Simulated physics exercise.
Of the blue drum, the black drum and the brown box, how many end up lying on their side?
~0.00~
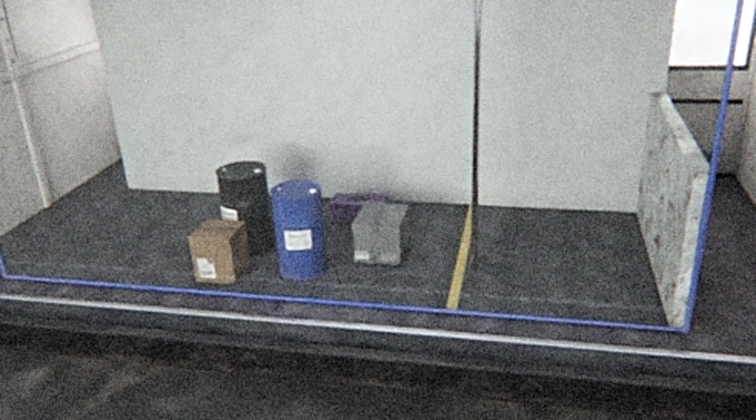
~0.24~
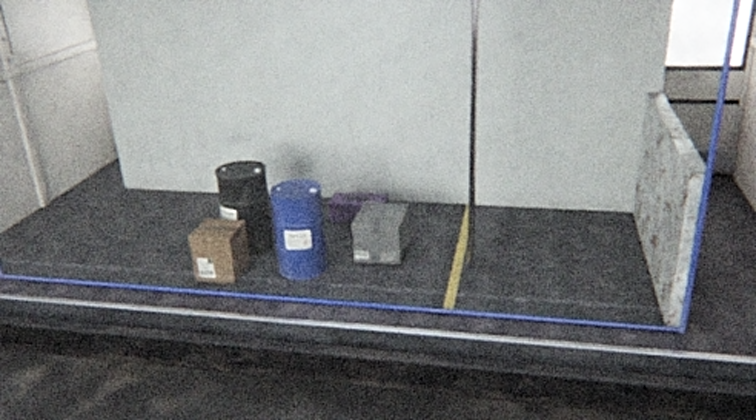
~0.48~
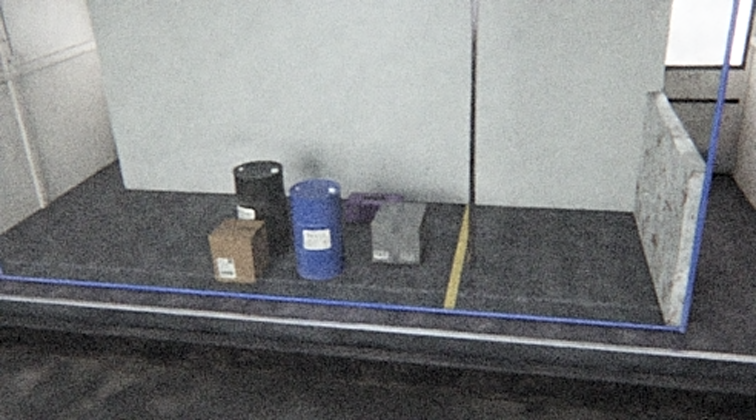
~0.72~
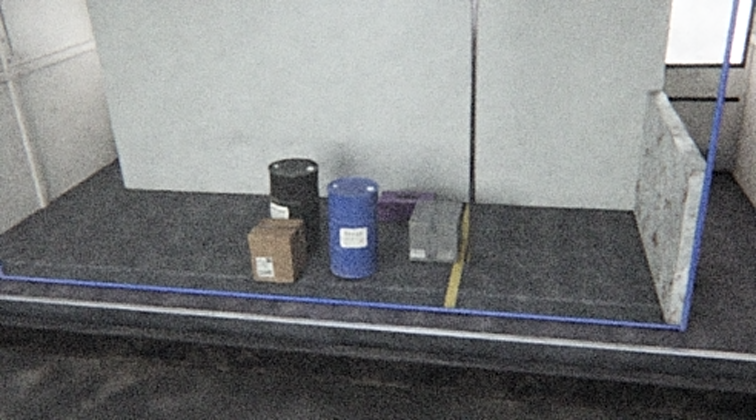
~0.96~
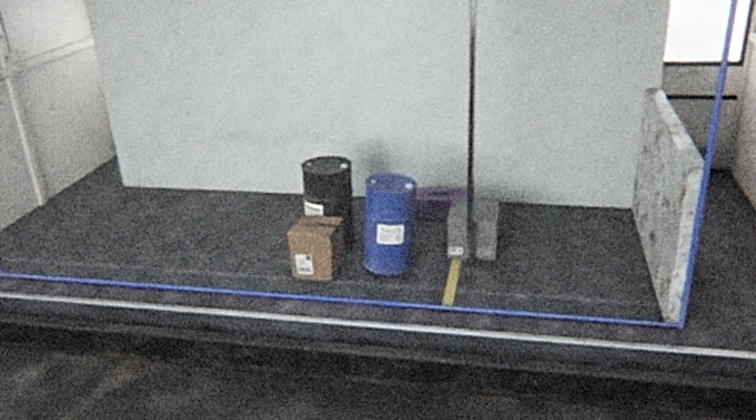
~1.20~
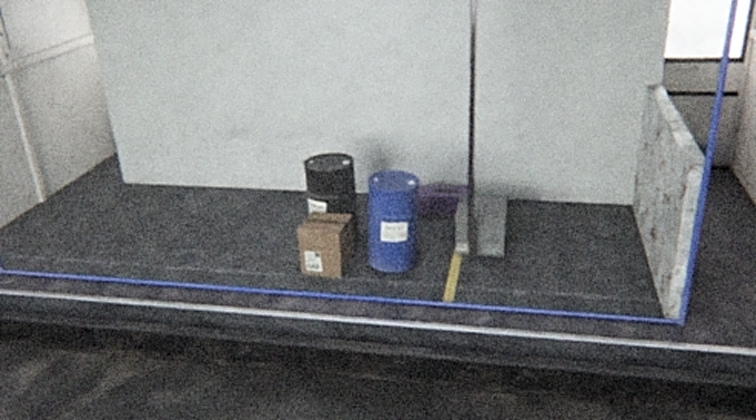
None of them do. The blue drum, the black drum and the brown box are all still upright at the end.
